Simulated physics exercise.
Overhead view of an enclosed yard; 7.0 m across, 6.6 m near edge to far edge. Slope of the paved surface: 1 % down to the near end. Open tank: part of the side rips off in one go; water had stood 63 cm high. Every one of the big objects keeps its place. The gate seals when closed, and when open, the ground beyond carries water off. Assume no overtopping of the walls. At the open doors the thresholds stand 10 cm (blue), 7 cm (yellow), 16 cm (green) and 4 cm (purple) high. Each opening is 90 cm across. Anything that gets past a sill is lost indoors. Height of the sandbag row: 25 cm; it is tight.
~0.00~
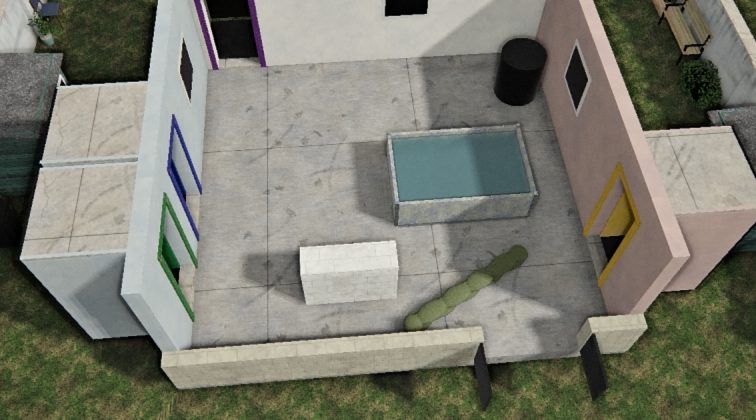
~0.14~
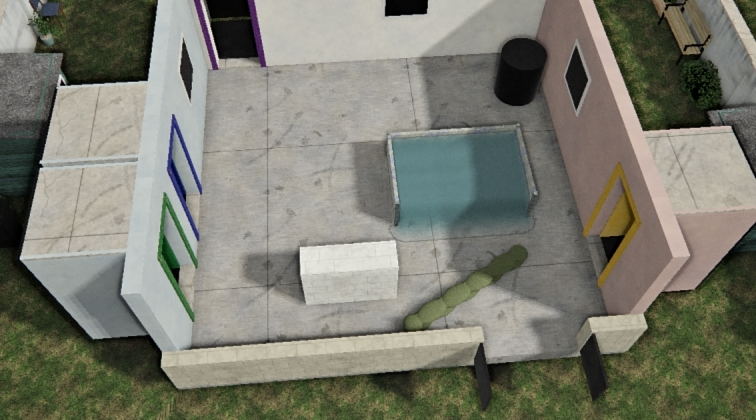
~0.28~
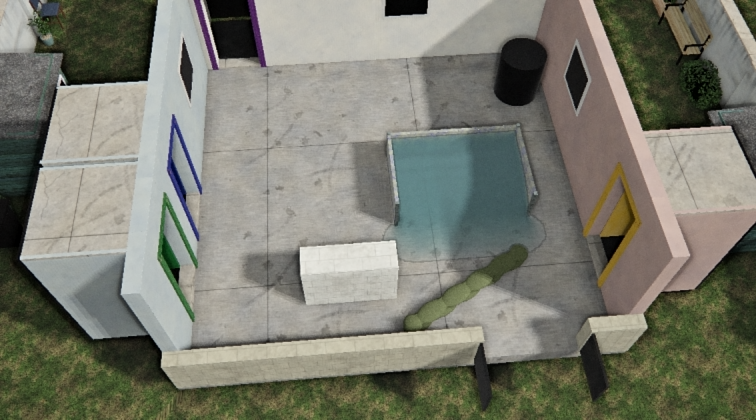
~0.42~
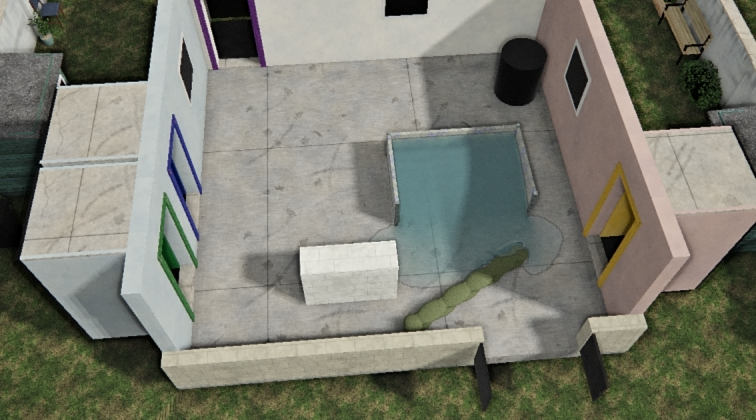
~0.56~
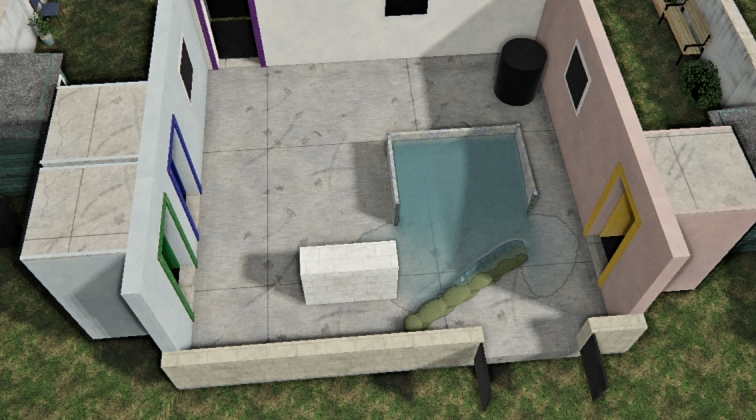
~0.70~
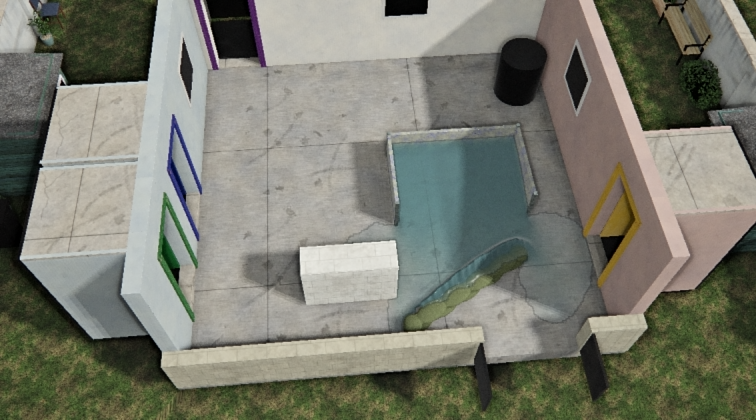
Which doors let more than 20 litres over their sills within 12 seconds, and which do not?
In 12 seconds, the blue door stays within 20 litres; the yellow door lets more through; the green door stays within 20 litres; the purple door lets more through.
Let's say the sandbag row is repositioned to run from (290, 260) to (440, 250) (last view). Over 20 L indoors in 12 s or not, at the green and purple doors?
So the green door comes out low enough while the purple door comes out low enough.
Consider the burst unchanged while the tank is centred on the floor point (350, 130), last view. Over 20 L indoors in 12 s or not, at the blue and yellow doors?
Well, blue ends up inside the mark and yellow ends up inside the mark.
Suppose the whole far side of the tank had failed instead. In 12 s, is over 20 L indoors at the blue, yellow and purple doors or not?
Door blue stays within, door yellow stays within, door purple goes beyond.
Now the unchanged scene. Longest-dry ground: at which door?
Purple.
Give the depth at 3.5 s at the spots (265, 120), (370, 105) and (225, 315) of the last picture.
0, 0 and 10 cm.
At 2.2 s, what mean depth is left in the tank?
I'd put the mean depth near 14 centimetres.
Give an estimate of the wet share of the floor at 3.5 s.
Covered: Roughly 50 %.
After 1.4 s water covers 25 % of the floor and is deepest (50 cm) near (404, 290); blue door not reached, yellow door 13 cm at the sill, 2 L in, green door not reached, purple door not reached.
After 2.2 s water covers 40 % of the floor and is deepest (34 cm) near (407, 319); blue door not reached, yellow door 13 cm at the sill, 48 L in, green door not reached, purple door not reached.
After 3.5 s water covers 50 % of the floor and is deepest (24 cm) near (191, 367); blue door 13 cm at the sill, 0 L in, yellow door 12 cm at the sill, 92 L in, green door 18 cm at the sill, 4 L in, purple door not reached.
After 7.0 s water covers 70 % of the floor and is deepest (11 cm) near (434, 288); blue door 6 cm at the sill, 6 L in, yellow door 8 cm at the sill, 116 L in, green door 7 cm at the sill, 7 L in, purple door 9 cm at the sill, 31 L in.
After 12.0 s water covers 95 % of the floor and is deepest (8 cm) near (246, 363); blue door 6 cm at the sill, 7 L in, yellow door 4 cm at the sill, 118 L in, green door 7 cm at the sill, 7 L in, purple door 3 cm at the sill, 51 L in.
